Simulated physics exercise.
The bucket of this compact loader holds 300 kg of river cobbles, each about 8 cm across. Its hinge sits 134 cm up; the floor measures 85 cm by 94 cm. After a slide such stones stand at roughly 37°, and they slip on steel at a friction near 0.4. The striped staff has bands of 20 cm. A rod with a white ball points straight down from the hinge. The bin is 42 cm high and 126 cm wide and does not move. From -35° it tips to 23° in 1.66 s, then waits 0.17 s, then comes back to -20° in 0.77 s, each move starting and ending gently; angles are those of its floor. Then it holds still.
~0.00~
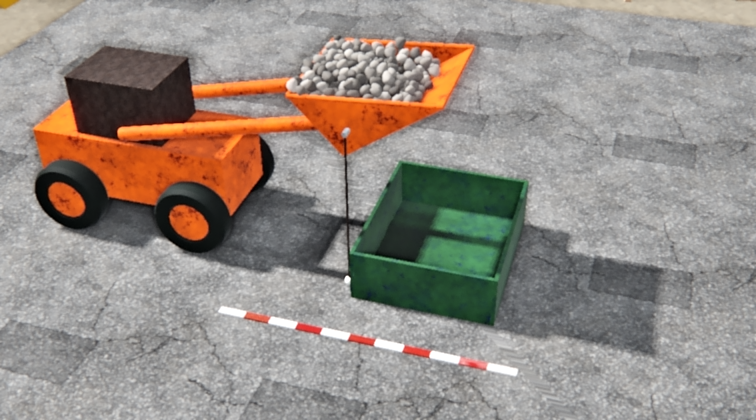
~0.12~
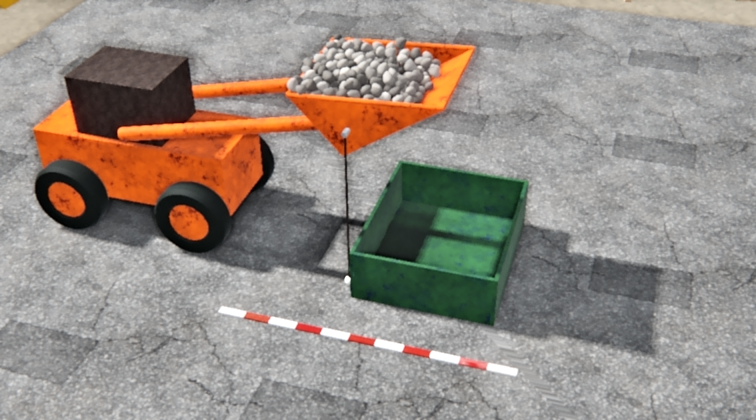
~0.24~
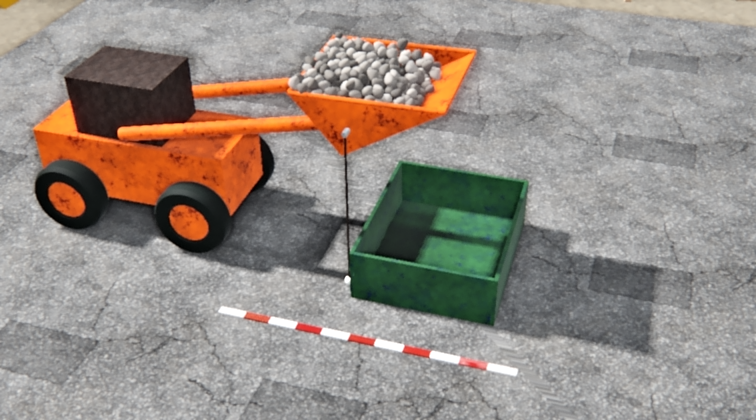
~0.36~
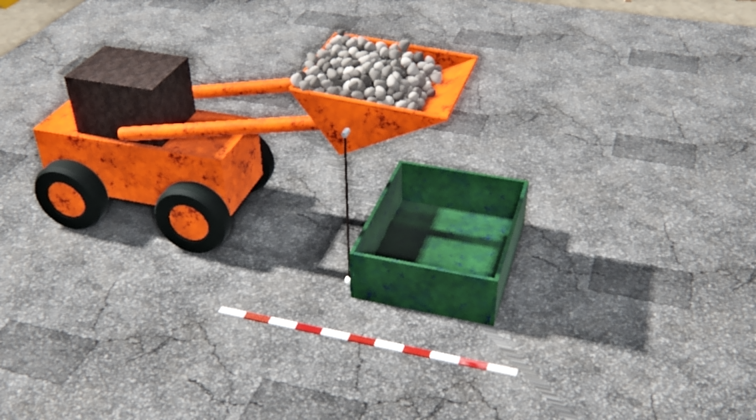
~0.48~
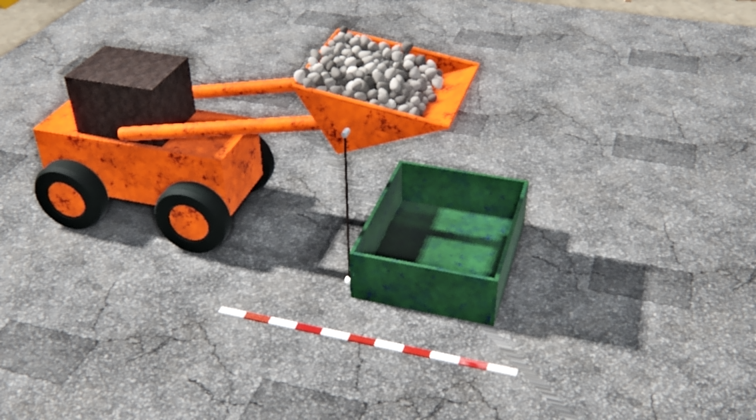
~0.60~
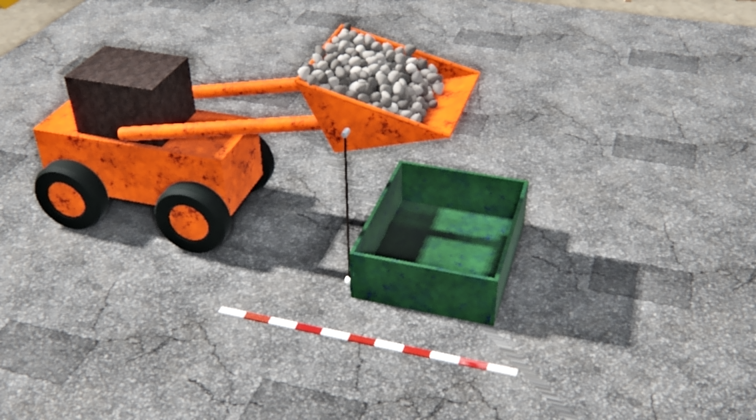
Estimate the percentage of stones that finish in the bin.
Close to 45 in a hundred.
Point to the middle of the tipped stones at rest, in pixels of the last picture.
Their middle is at about (492, 260).
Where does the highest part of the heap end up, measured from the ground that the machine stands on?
Some 26 cm above that level.
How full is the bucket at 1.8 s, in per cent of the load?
About 75 per cent.
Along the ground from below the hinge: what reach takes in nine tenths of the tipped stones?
About 180 cm.
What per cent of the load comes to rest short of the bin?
About 0 per cent.
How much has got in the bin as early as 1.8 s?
Some 25 per cent.
After 1.2 s the floor is at 14°; 100 % in the bucket; the foremost stones are at (431, 145).
After 1.8 s the floor is at 23°; 74 % in the bucket, 26 % in the bin; the foremost stones are at (492, 250).
After 3.0 s the floor is at -20°; 33 % in the bucket, 44 % in the bin, 23 % beside or beyond the bin; the foremost stones are at (680, 297).
After 5.6 s the floor is at -20°; 33 % in the bucket, 44 % in the bin, 23 % beside or beyond the bin; the foremost stones are at (718, 297).
